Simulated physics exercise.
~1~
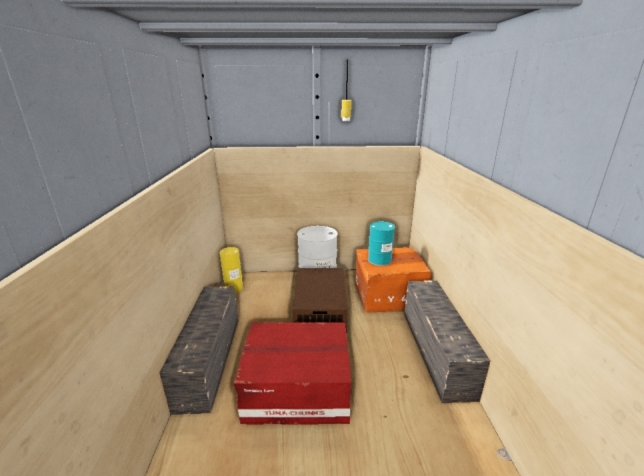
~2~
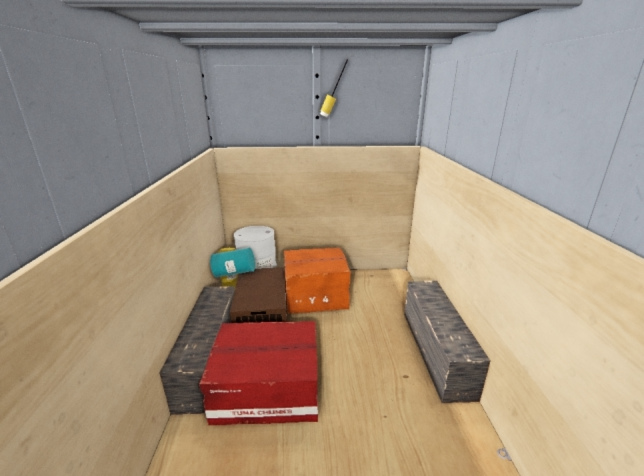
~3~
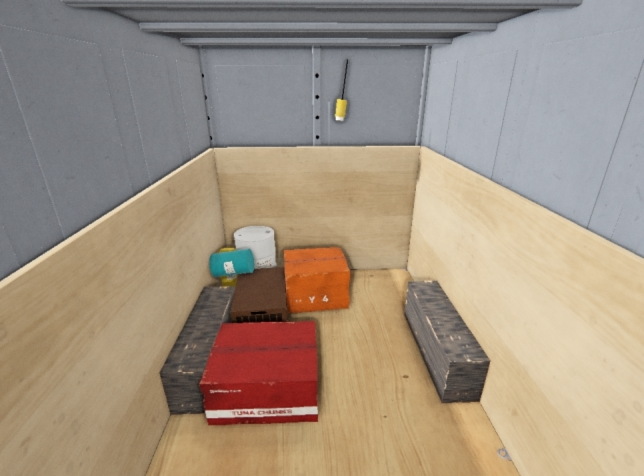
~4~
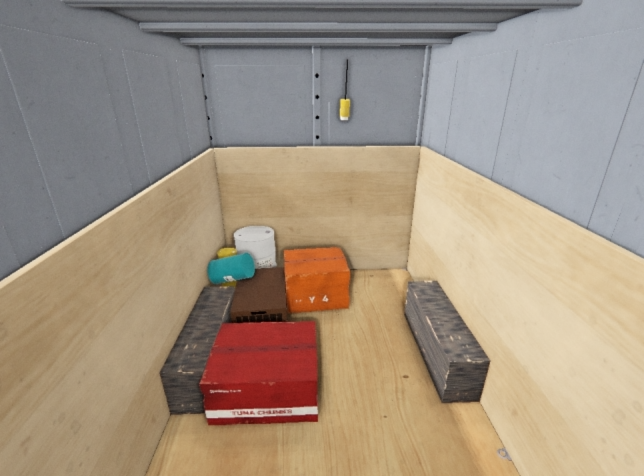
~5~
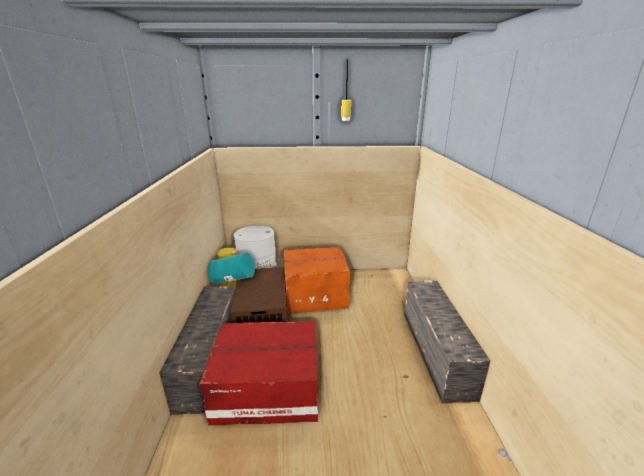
Turquoise canister toppling off an orange box as boxes and a white drum slide left in a cargo bay, ending on its side.
